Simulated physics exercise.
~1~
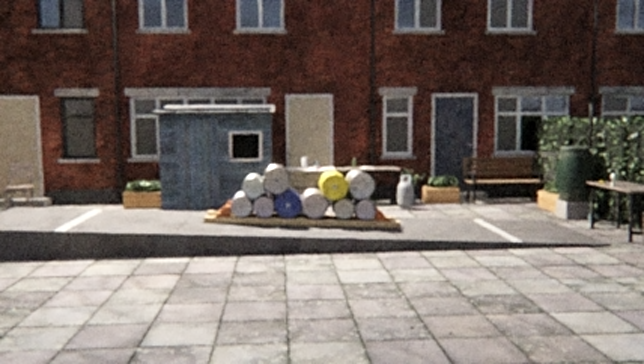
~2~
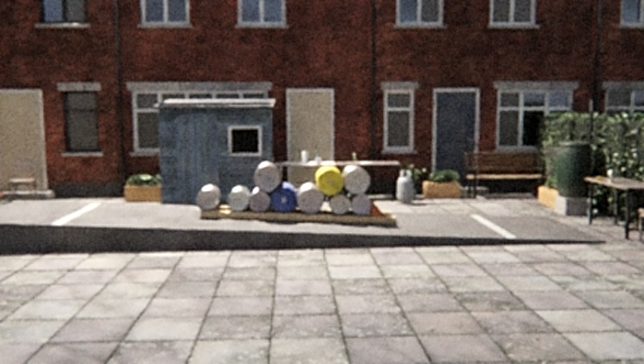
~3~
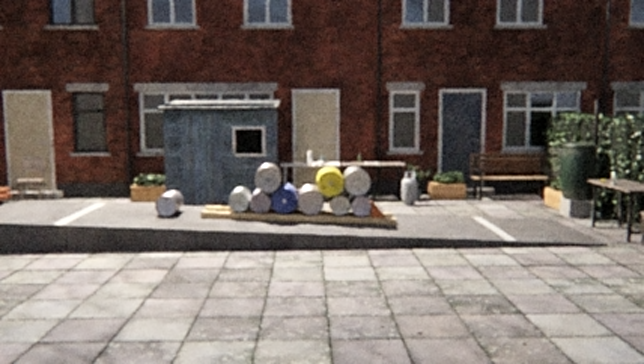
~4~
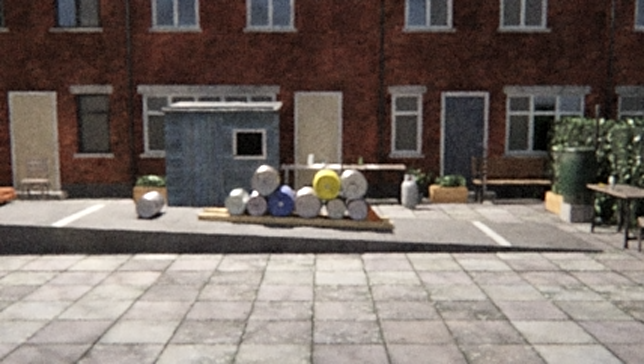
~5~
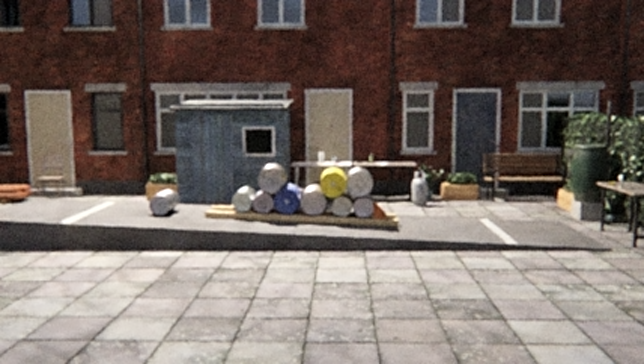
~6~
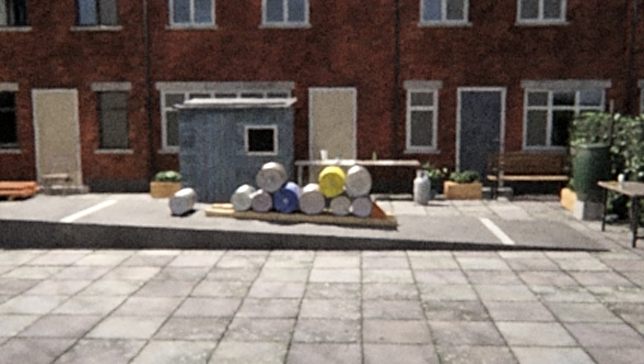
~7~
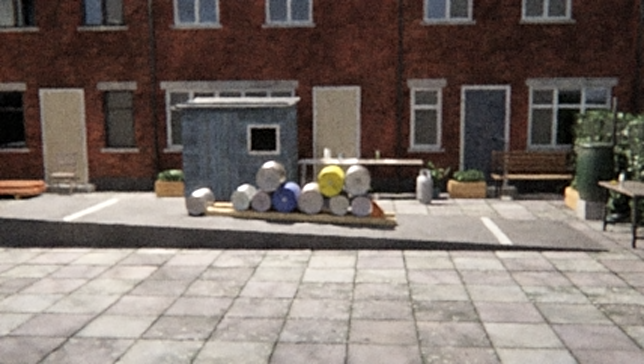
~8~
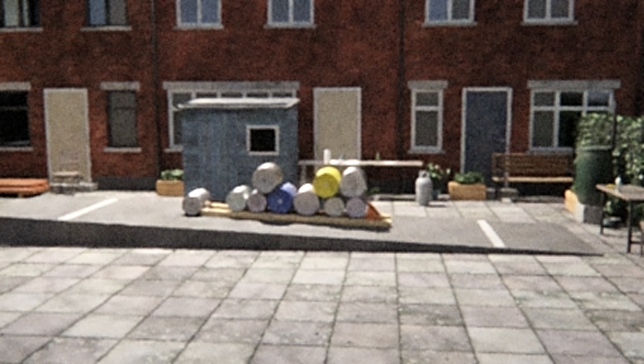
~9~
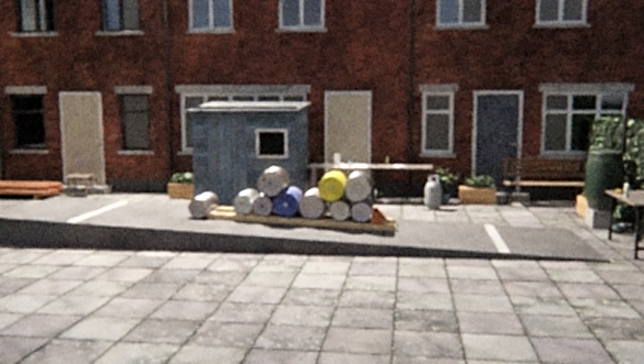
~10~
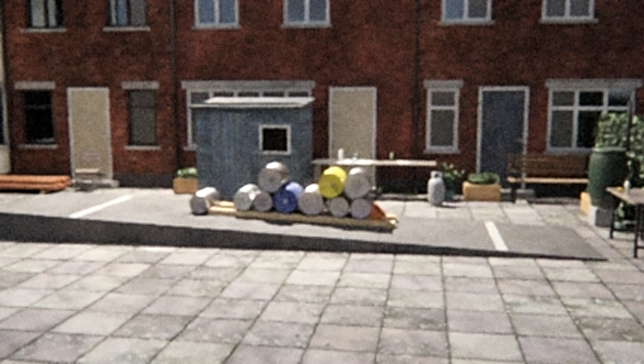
To begin with, a heap of mostly grey kegs, with one blue and one yellow, sits on wooden bearers before a small blue shed and a brick terrace. The left chock is gone, and the left side of the heap spreads out as a grey keg rolls off onto the pad. It travels left, slows short of the white line, then rolls back to the right. It ends up resting against the left end of the bearers. The blue keg stays low in the heap and the yellow one stays perched on others, both still atop the bearers.
